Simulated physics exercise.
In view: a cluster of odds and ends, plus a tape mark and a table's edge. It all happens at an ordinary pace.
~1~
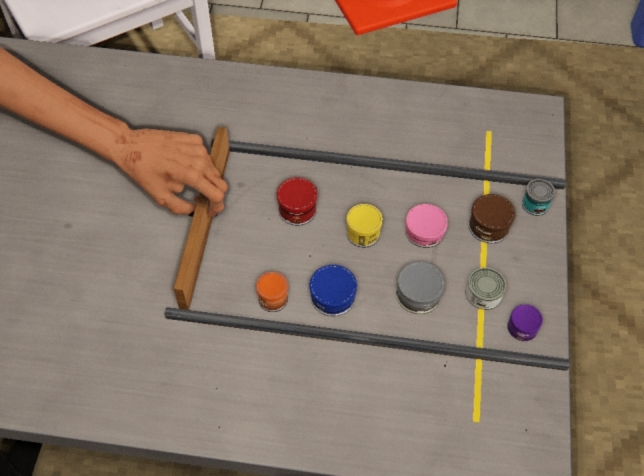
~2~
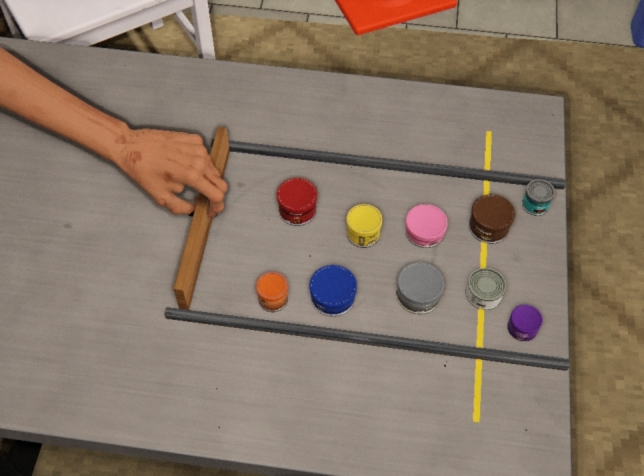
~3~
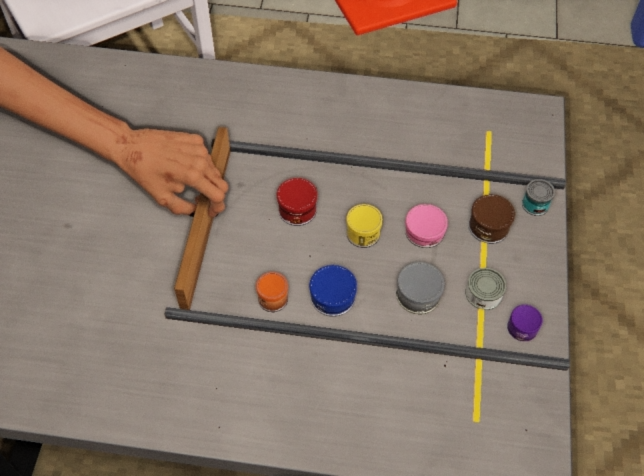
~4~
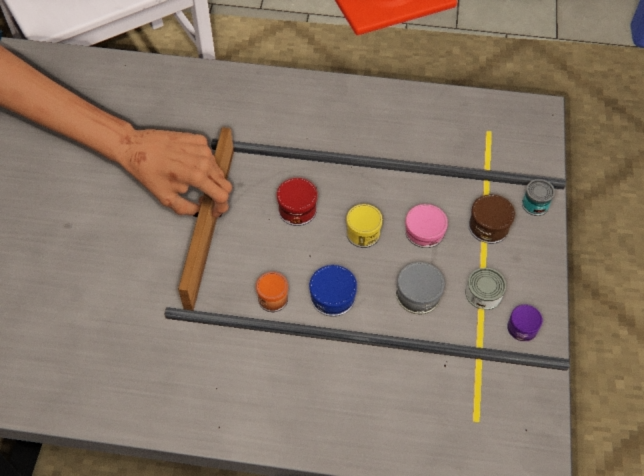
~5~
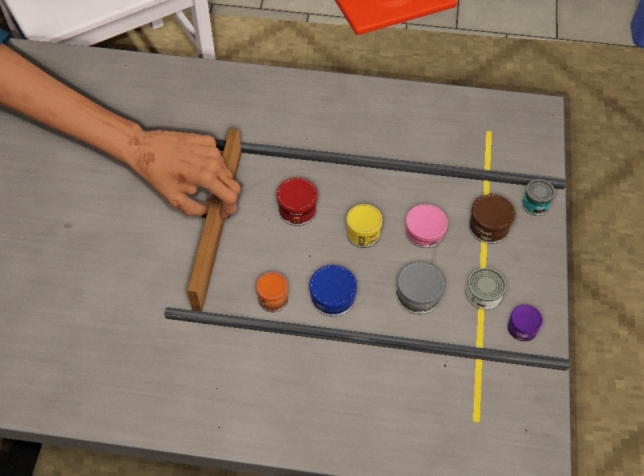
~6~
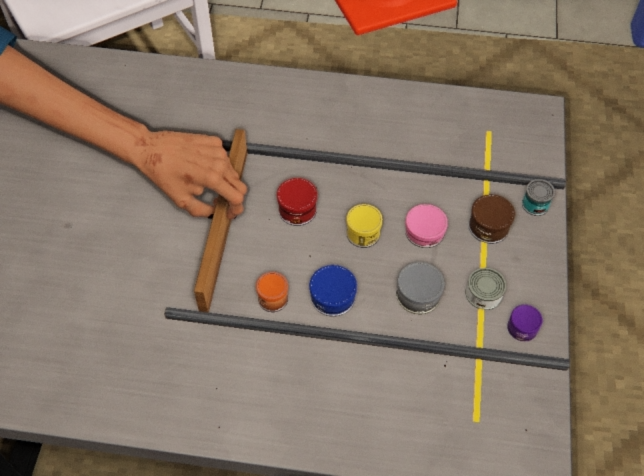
A hand slowly slides a wooden board right toward colourful pots on a grey table.
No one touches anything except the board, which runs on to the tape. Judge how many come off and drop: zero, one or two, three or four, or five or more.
The count that drops over the edge is just one or a pair.
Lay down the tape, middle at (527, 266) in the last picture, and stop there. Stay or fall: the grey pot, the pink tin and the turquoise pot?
Going in order, the grey pot goes off the edge, then the pink tin goes off the edge, then the turquoise pot keeps its spot.
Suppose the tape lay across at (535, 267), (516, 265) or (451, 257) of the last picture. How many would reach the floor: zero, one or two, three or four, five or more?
First more than four, next three to four, finally no fall at all.
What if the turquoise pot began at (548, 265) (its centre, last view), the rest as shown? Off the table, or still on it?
From that start the object does not stay.
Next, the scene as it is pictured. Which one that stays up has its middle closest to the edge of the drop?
Result: The brown pot.
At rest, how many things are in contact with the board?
At rest, 4 are in contact.
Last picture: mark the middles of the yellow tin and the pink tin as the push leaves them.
The yellow tin comes to rest at (503, 258), and the pink tin comes to rest at (543, 247).
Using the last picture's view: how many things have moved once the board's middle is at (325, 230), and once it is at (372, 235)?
First 4, then 7.
A little later, none off yet; turquoise pot at rest near (538, 198); purple tub at rest near (525, 323); brown pot at rest near (491, 219).
When it is over, the number that fall off is one or two; down, white tin.
